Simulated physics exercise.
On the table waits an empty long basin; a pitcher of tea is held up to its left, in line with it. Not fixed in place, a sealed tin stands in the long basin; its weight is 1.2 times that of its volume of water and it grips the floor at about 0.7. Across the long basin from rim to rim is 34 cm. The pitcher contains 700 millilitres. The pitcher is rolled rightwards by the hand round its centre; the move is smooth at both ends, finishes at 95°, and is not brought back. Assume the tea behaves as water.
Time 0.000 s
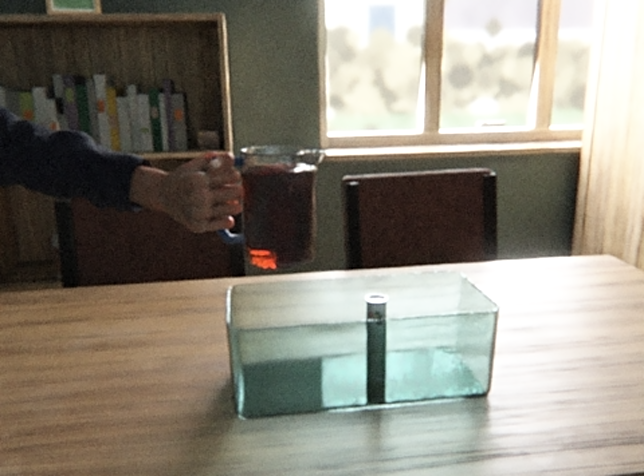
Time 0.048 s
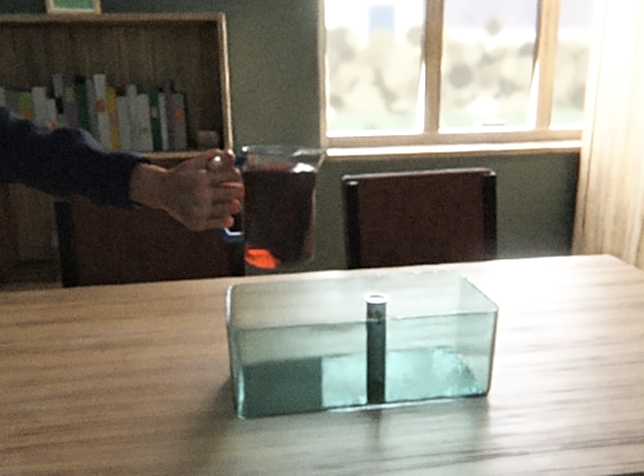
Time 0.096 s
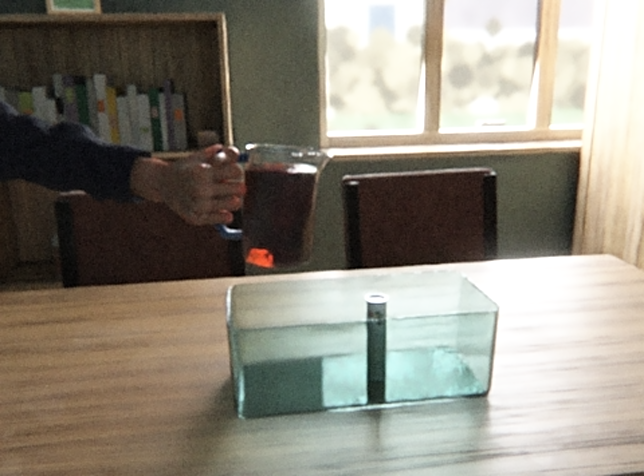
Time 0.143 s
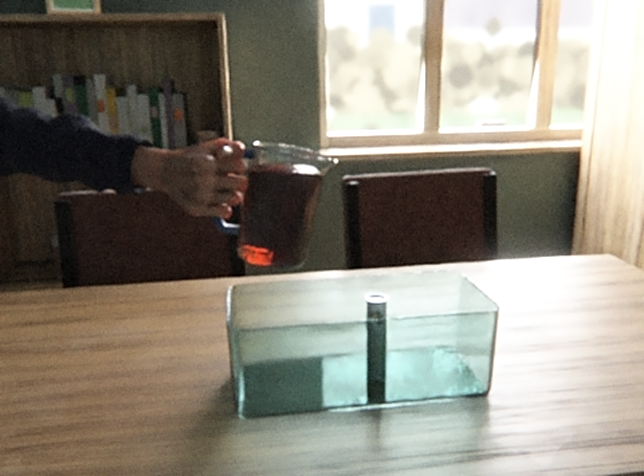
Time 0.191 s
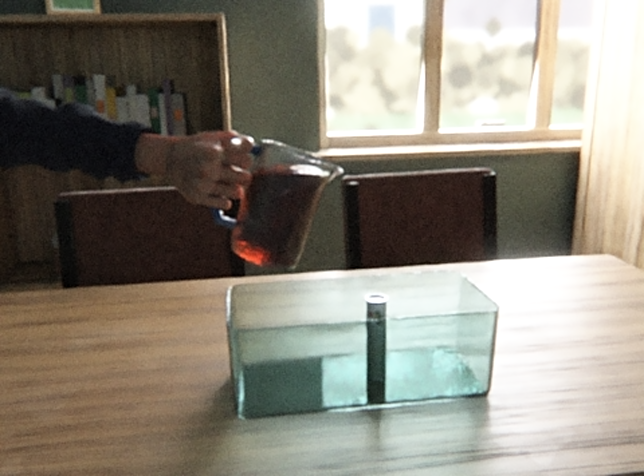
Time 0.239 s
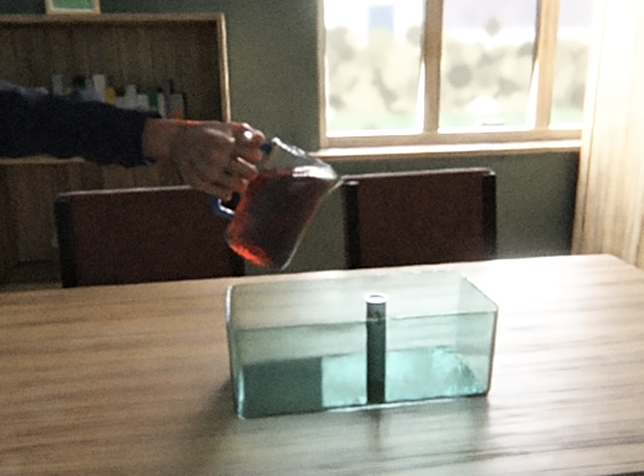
A hand in a dark sleeve holds a glass pitcher of dark reddish tea above a wooden table, seen from the front and slightly above in a dim room with a bright window. Below sits a long, clear greenish basin with a small upright tin at its middle, chairs and a bookshelf behind. The hand rolls the pitcher rightwards, barely at first, then clearly, while the camera stays still.
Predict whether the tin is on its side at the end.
The tin is not on its side.
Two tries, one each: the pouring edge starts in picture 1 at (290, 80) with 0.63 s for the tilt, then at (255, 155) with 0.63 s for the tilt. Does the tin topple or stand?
First it stays on its base; then it stays on its base.
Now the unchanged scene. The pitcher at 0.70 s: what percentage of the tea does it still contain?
What remains is about 38 percent of it all.
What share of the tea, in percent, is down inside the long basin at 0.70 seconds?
My estimate is about 42 percent.
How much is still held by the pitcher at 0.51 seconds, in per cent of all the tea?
Near 76 in a hundred.
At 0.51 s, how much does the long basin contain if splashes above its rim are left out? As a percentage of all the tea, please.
Fraction in basin: Approx. 7%.
Then, 0.51 s in, the tilt is 86° and 75 per cent is still to pour; the tin stands where it began.
Then, 0.70 s in, the tilt is 95° and 39 per cent is still to pour; the tin stands where it began.
Then, 0.91 s in, the tilt is 95° and 16 per cent is still to pour; the tin stands where it began.
Then, 1.13 s in, the tilt is 95° and 6 per cent is still to pour; the tin stands where it began.
Finally, the tin stands where it began.
